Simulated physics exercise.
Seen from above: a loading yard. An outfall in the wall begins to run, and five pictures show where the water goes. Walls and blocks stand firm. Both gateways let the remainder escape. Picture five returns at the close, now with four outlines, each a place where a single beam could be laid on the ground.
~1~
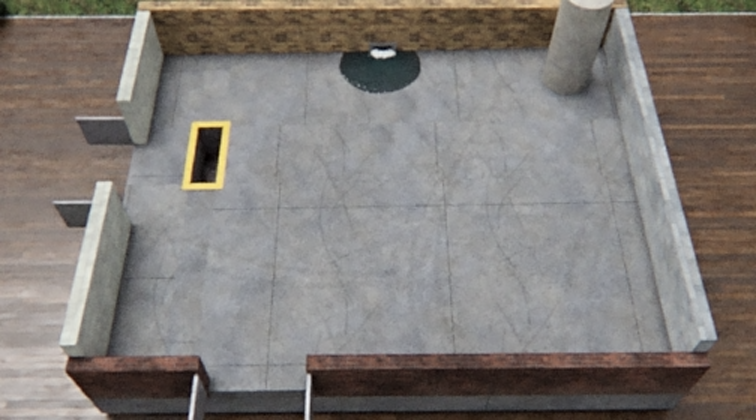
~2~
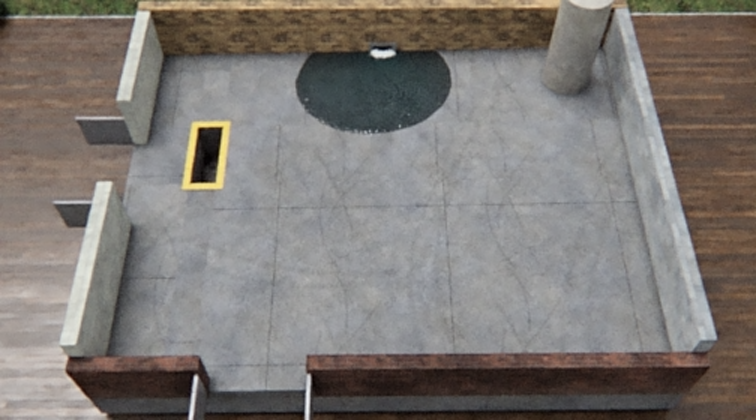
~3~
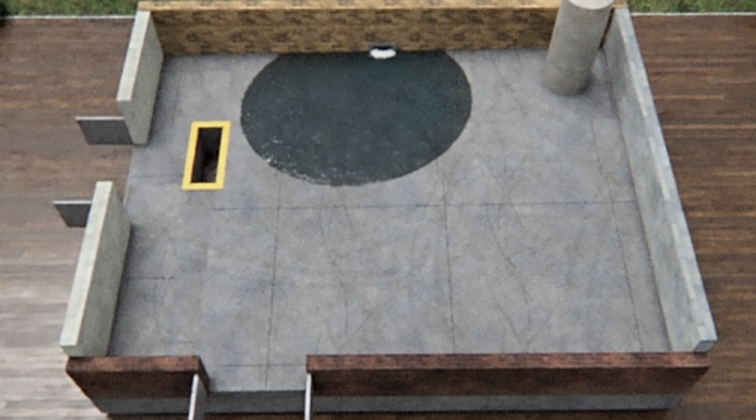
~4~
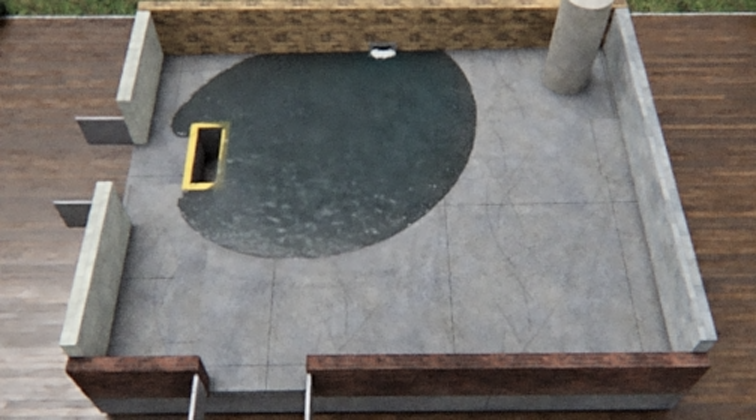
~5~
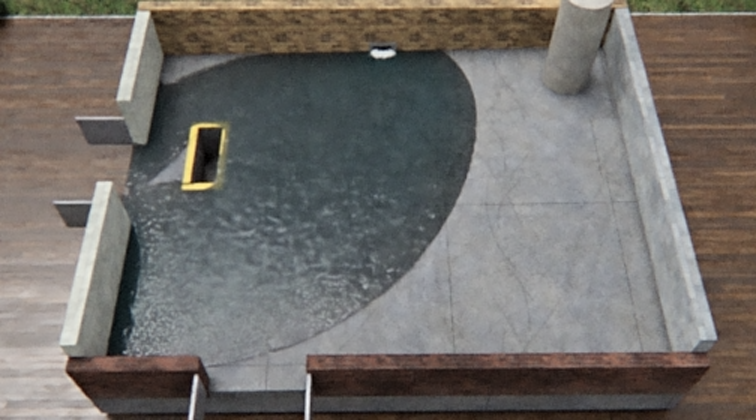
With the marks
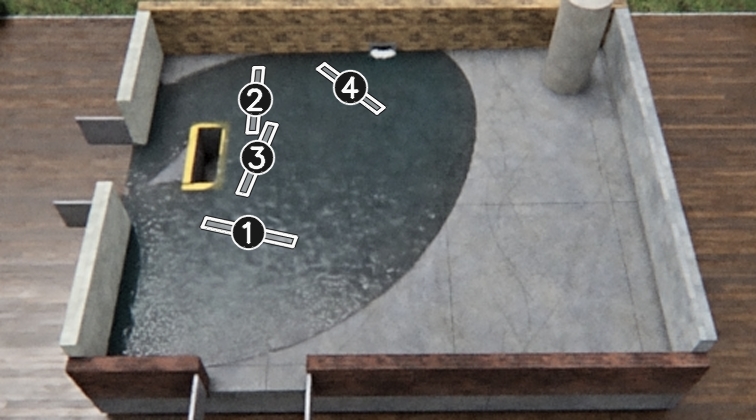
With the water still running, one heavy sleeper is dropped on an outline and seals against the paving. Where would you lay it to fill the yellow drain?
I would pick position 1.
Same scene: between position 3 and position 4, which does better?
That would be 3.
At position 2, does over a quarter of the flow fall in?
No.
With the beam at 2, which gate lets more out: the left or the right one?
The right one.
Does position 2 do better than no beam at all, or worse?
Worse.
In white, 1 from (204, 222) to (294, 241); 2 from (252, 132) to (258, 67); 3 from (242, 194) to (272, 123); 4 from (321, 66) to (380, 110).
Choosing 1, about 33 % of the stream goes into the yellow drain, about 64 % out by the gates.
Choosing 2, about 14 % of the stream goes into the yellow drain, about 85 % out by the gates.
Choosing 3, about 15 % of the stream goes into the yellow drain, about 85 % out by the gates.
Choosing 4, about 11 % of the stream goes into the yellow drain, about 88 % out by the gates.
